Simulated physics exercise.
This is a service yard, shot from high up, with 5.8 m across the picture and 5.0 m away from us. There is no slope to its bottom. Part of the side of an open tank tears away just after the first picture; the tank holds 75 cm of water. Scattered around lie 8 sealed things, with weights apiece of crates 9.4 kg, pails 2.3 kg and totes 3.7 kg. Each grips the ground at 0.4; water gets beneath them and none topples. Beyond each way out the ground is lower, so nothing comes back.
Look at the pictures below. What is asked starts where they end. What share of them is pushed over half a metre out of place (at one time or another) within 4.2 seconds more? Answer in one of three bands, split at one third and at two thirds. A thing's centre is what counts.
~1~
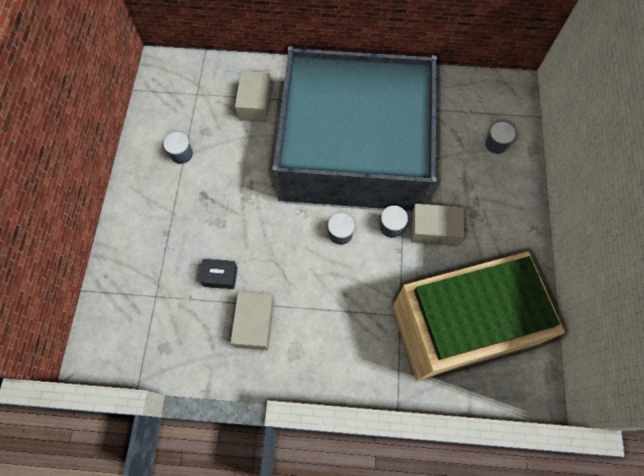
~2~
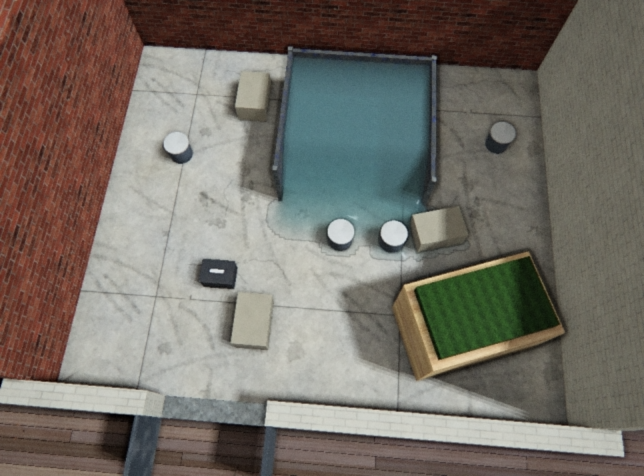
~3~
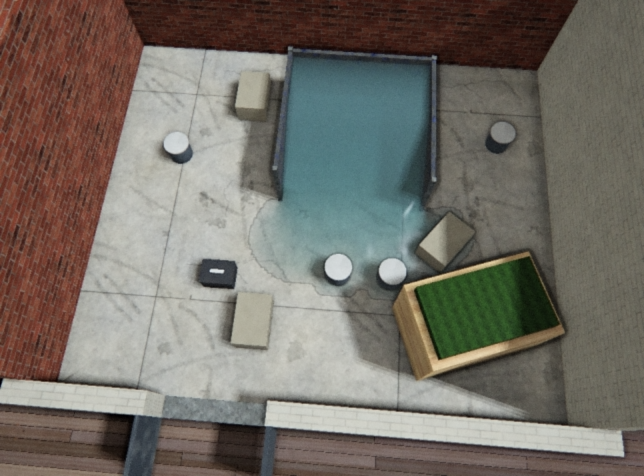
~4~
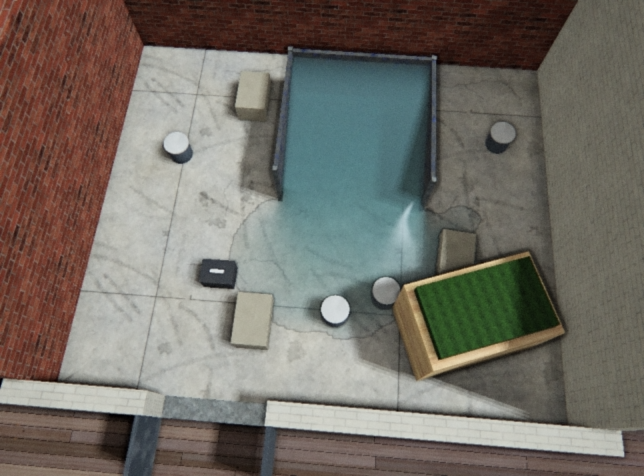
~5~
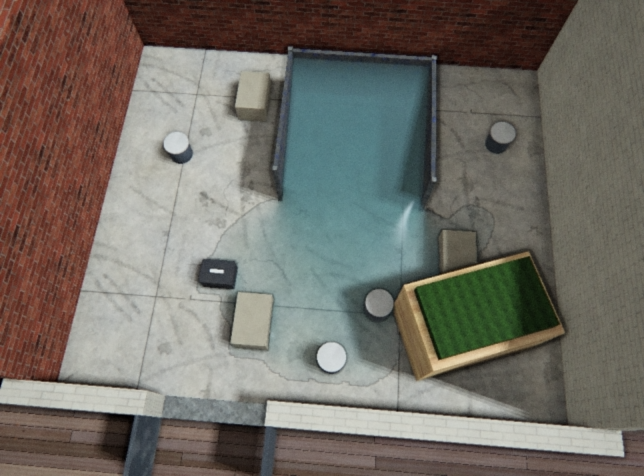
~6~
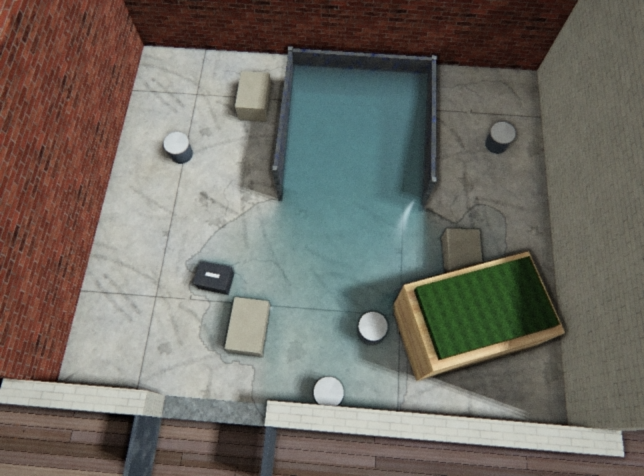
Two thirds or more.
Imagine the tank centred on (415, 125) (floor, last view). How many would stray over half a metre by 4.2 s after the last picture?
Then the count would be 6.
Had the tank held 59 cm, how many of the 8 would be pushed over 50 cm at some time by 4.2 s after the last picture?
You'd get 7 in that case.
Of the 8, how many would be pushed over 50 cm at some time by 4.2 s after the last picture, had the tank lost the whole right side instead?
The answer would then be 7.
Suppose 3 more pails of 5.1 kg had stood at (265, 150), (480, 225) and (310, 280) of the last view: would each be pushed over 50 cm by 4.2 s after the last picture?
Going through them in turn, I'd say not that far, beyond and beyond.
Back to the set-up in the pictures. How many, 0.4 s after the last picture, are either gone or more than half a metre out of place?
That would be 5.
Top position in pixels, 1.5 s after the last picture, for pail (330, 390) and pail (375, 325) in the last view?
(196, 414) and (511, 392), roughly.
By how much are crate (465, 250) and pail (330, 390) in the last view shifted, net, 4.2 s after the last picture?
In turn: 250 cm, washed out.
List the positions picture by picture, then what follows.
A pail at (341, 225) rests on the ground; a pail at (395, 218) rests on the ground; 3.1 m2 under water; 0 of 8 have shifted, in the first picture.
A pail at (341, 231) rests on the ground, 8 cm from its start; a pail at (394, 233), on the bottom, 21 cm from its start; 4.1 m2 under water; 3 of 8 have shifted, in the second picture.
A pail at (338, 267), on the bottom, 55 cm from its start; a pail at (393, 271) rests on the ground, 70 cm from its start; water covers 5.5 m2; 3 of 8 have shifted, in the third picture.
A pail at (335, 309) rests on the ground, 106 cm from its start; a pail at (387, 290), on the bottom, 95 cm from its start; water covers 7.1 m2; 3 of 8 have shifted, in the fourth picture.
A pail at (332, 357) rests on the ground, 161 cm from its start; a pail at (380, 303) floats, 112 cm from its start; water covers 8.6 m2; 3 of 8 have shifted, in the fifth picture.
A pail at (329, 392), afloat, 199 cm from its start; a pail at (373, 326) floats, 141 cm from its start; 9.9 m2 under water; 5 of 8 have shifted, in the sixth picture.
Then, 0.4 s after the last picture 5 of 8 are over 50 cm from their spots; 2 afloat.
Then, 1.5 s after the last picture 5 of 8 are over 50 cm from their spots; 3 afloat.
Then, 2.8 s after the last picture 6 of 8 are over 50 cm from their spots; 3 afloat.
Then, 4.2 s after the last picture 7 of 8 are over 50 cm from their spots, and 7 have been at some point; 5 afloat.
